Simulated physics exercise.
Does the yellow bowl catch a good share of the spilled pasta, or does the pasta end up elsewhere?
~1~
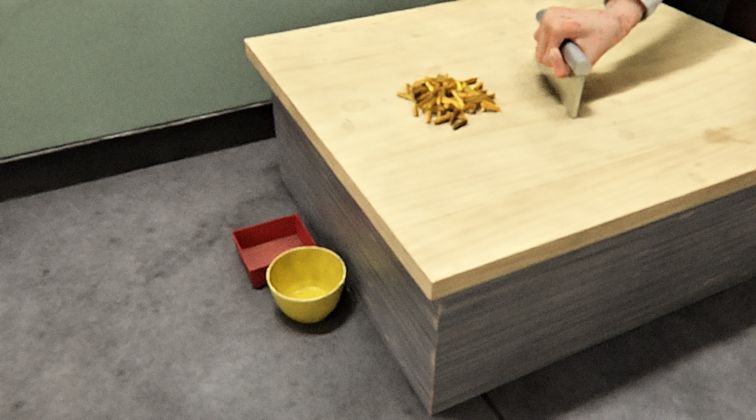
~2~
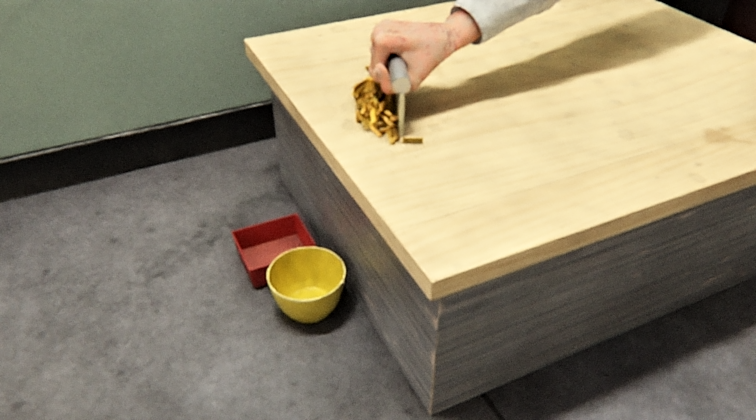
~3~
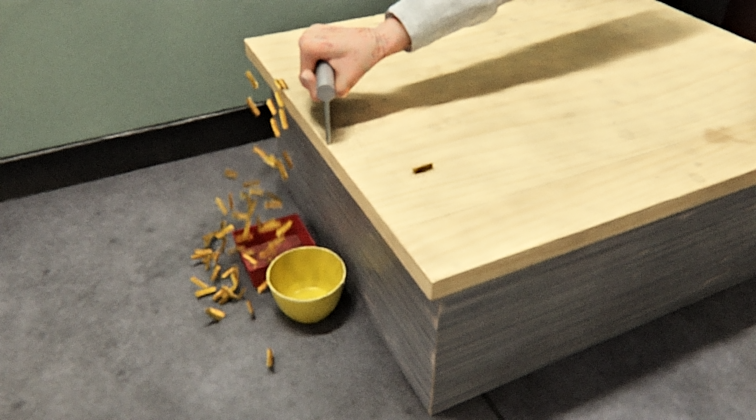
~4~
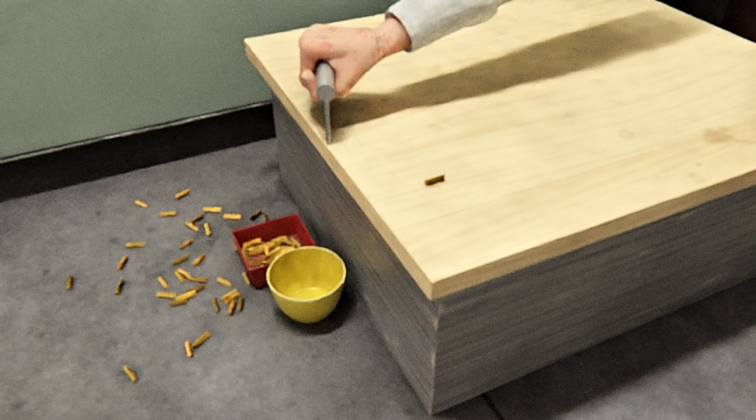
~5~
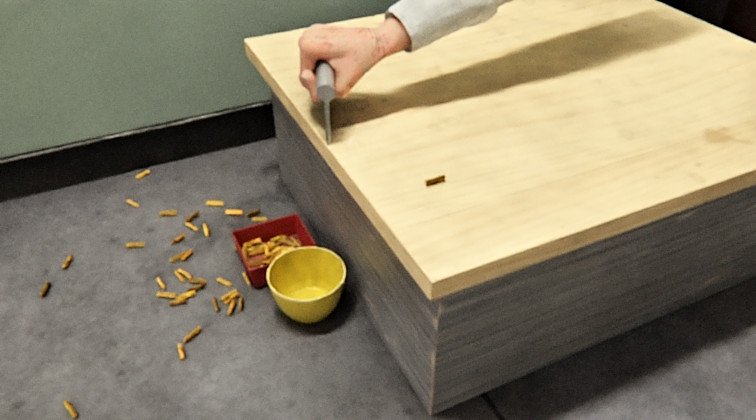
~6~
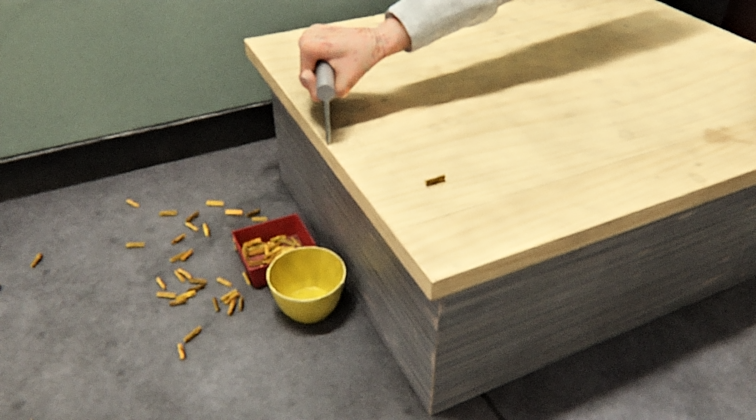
The pasta ends up elsewhere, and the yellow bowl stays empty. A good share lands in the red tin, and many other pieces miss both containers and lie scattered on the floor.
